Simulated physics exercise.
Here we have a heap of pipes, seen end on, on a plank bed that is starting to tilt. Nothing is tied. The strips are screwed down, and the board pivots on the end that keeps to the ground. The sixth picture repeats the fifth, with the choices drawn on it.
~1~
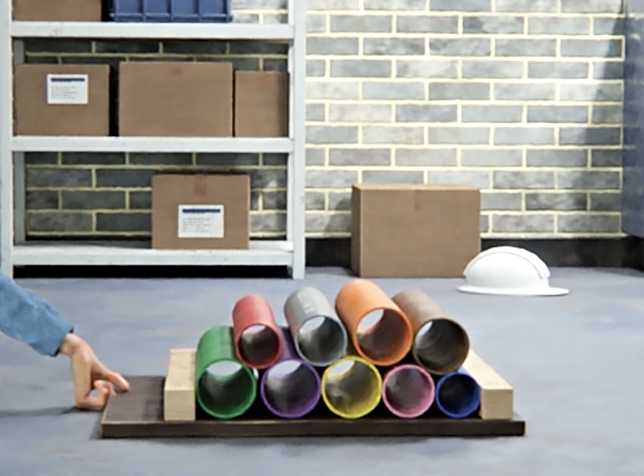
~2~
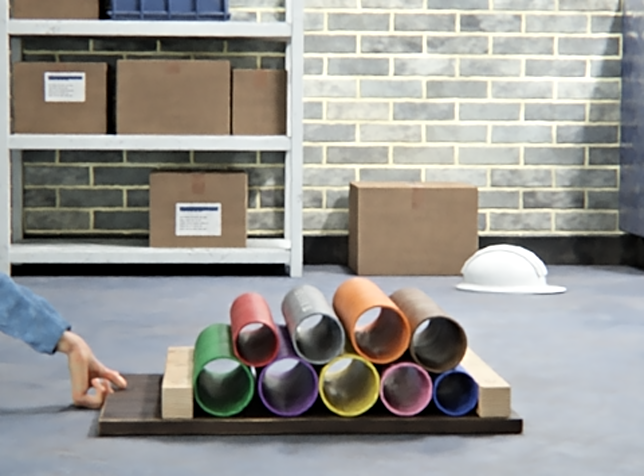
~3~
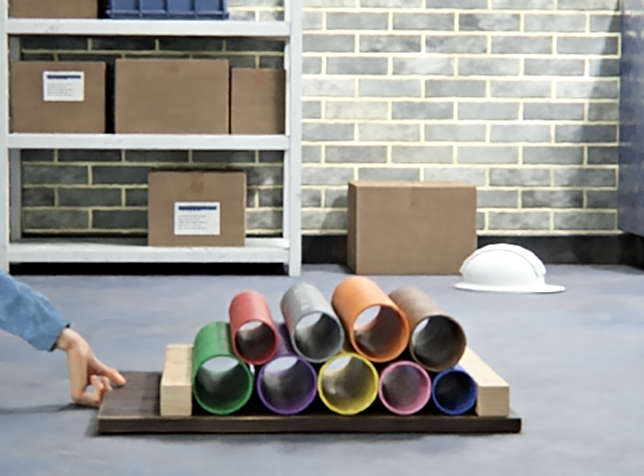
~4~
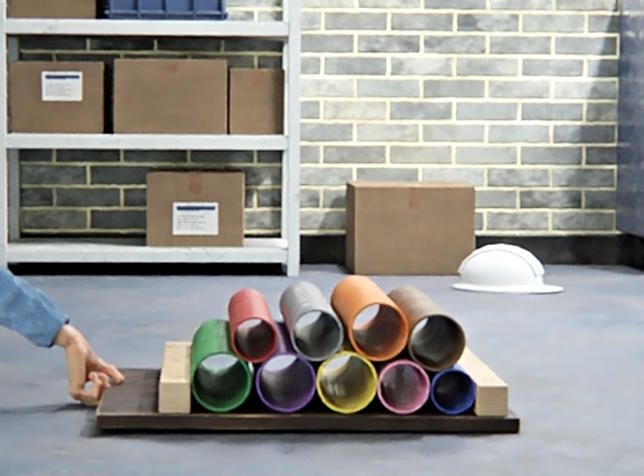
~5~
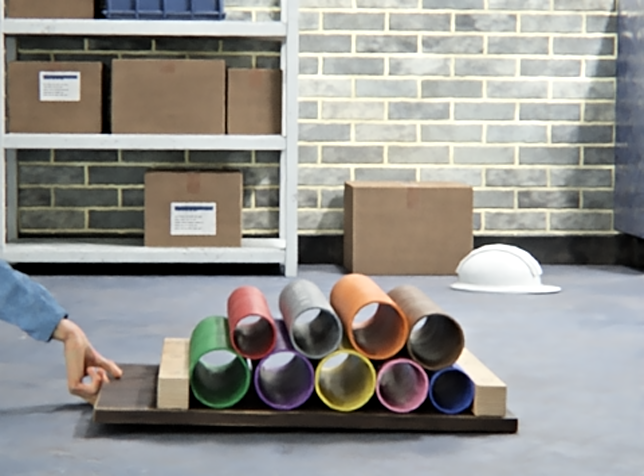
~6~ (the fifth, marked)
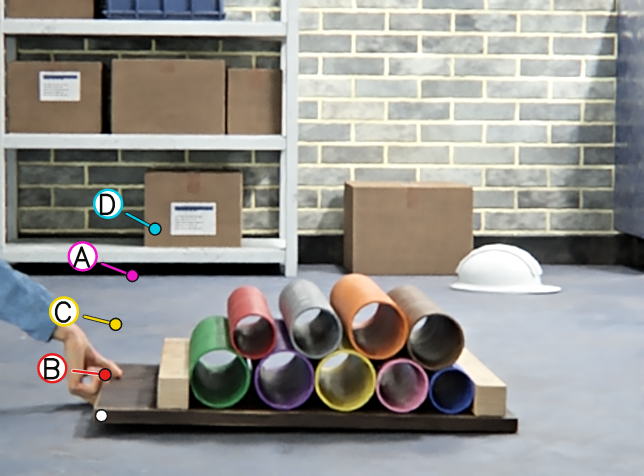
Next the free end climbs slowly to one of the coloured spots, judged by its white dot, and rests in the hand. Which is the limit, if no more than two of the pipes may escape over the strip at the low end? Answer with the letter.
No higher than D.
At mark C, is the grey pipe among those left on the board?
Yes, with C.
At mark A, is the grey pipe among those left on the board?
The grey pipe: Yes.
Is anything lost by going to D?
Yes.
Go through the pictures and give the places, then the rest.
In the first picture, grey pipe (321, 340); orange pipe (383, 336); board (307, 388).
In the second picture, board (304, 386); green pipe (223, 386).
In the third picture, board (303, 385); green pipe (222, 384); brown pipe (437, 342).
In the fourth picture, board (301, 383); green pipe (221, 381); purple pipe (286, 382).
In the fifth picture, board (300, 380); green pipe (220, 377); purple pipe (285, 379).
On the marked copy, A at (132, 276); B at (105, 375); C at (115, 325); D at (155, 229); the white dot at (101, 416).
Following D. Soon after the start, board at 17°.
Later, board at 28°.
In the end, board at 28°, two over the low batten (brown, orange).
As for the rest, A two over the low batten (brown, orange); B one over the low batten (brown); C one over the low batten (brown).
